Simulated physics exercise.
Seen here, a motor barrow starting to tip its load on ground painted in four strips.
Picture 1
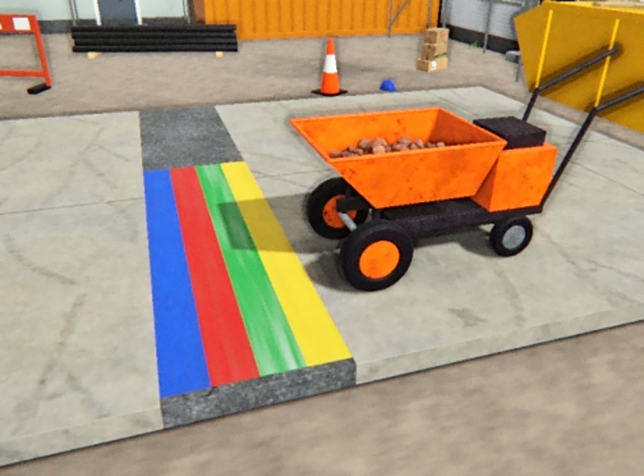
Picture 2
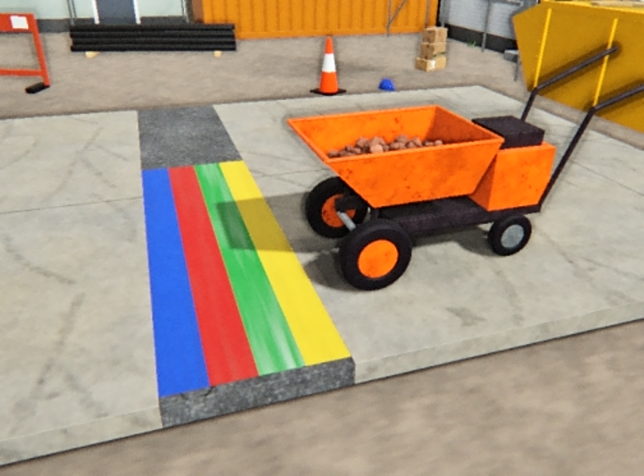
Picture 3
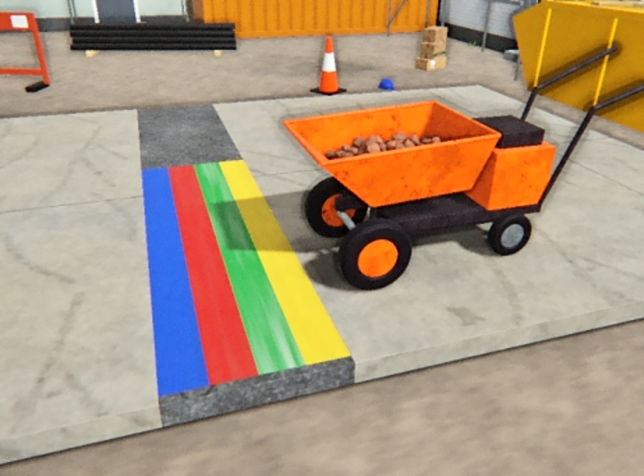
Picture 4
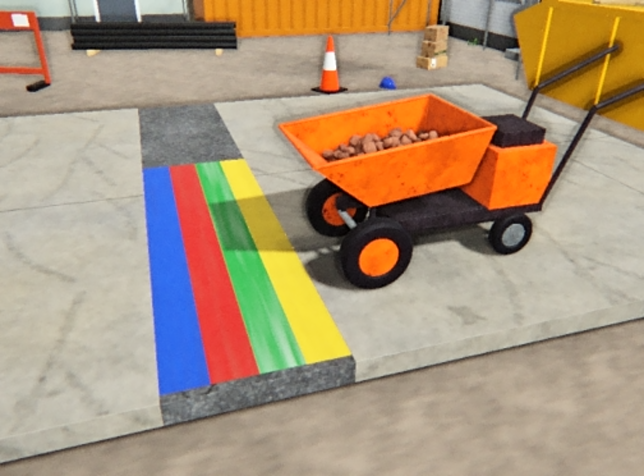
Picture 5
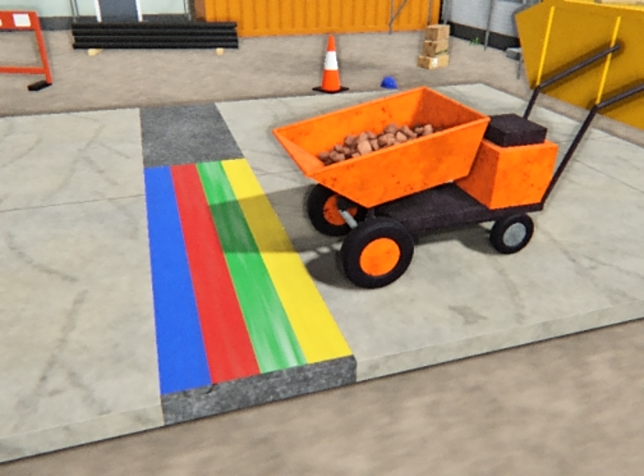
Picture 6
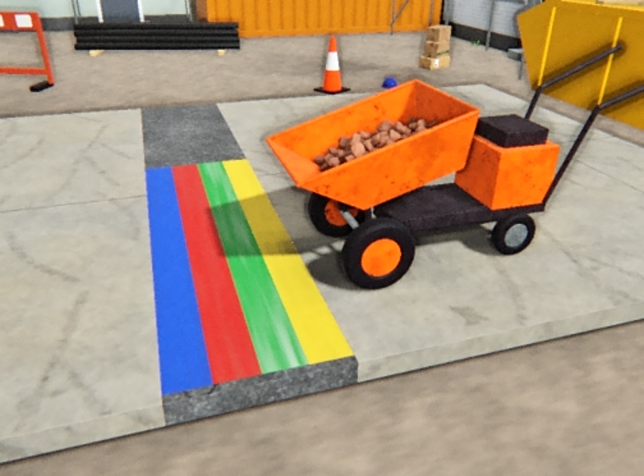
An orange motor barrow loaded with rubble stood beside blue, red, green and yellow strips on the ground, and its skip slowly tilted forward to the left, the lip dipping while the wheels stayed put.
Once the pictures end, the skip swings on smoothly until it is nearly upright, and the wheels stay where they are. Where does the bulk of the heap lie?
The heap favours the red strip.
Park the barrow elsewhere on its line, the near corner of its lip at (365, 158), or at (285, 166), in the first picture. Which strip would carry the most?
One: The strip in green. Two: Blue.
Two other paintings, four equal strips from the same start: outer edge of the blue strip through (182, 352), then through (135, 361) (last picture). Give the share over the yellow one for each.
Roughly 0 per cent, and 0 per cent.
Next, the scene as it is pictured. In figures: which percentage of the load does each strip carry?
In per cent, yellow strip 0, green strip 10, red strip 35 and blue strip 20.
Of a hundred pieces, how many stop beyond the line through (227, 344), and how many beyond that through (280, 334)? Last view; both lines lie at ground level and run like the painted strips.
About 40 and 70 per cent.
Just after the last frame, skip tipped steeply; every one in the skip.
A moment on, skip tipped right over; roughly two thirds in the skip; about a tenth over the green strip; roughly a quarter over the red strip.
Further on, skip tipped right over; roughly a quarter in the skip; about a tenth over the green strip; roughly a third over the red strip; roughly a quarter over the blue strip; about a tenth off the paint.
When it is over, skip tipped right over; roughly a quarter in the skip; not one over the yellow strip; about a tenth over the green strip; roughly a third over the red strip; roughly a quarter over the blue strip; about a tenth off the paint.
